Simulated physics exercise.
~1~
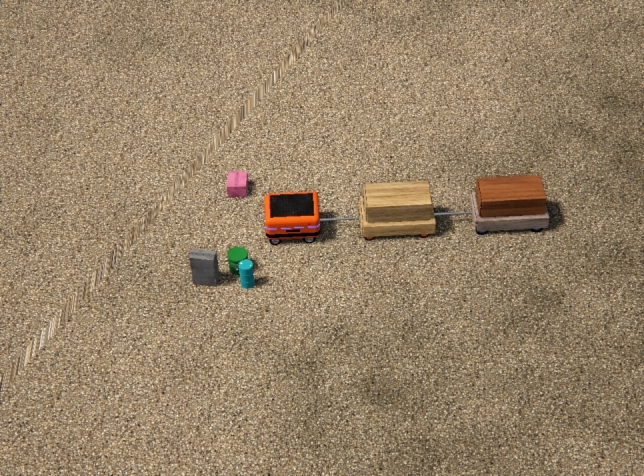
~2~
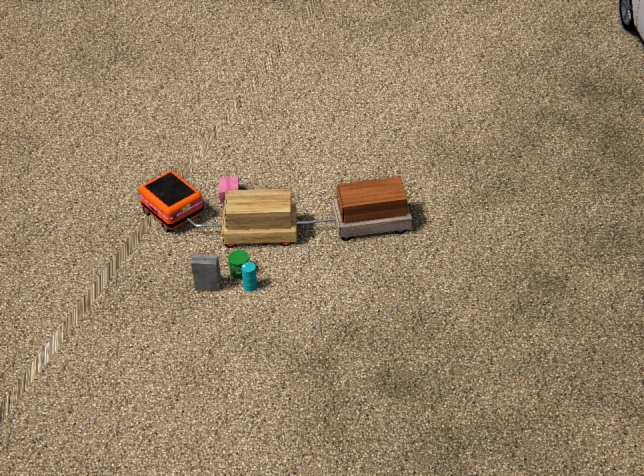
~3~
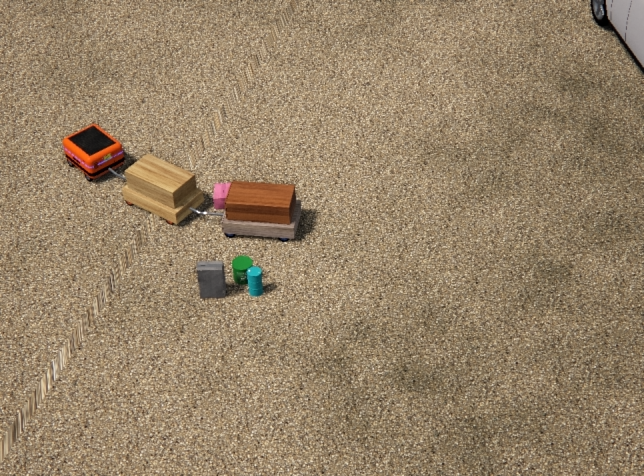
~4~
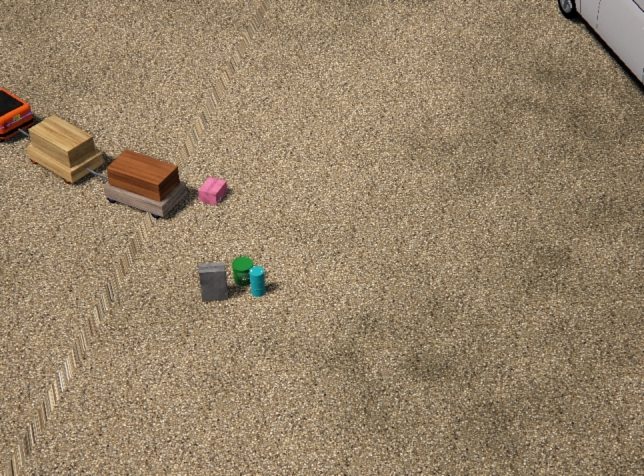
On a speckled, carpet-like floor, an orange tug pulls two loaded carts leftward past a grey box, green pail and turquoise canister, curving toward the upper left; the pink box beside its path ends slightly displaced but upright behind the last cart, while the other items stay put.
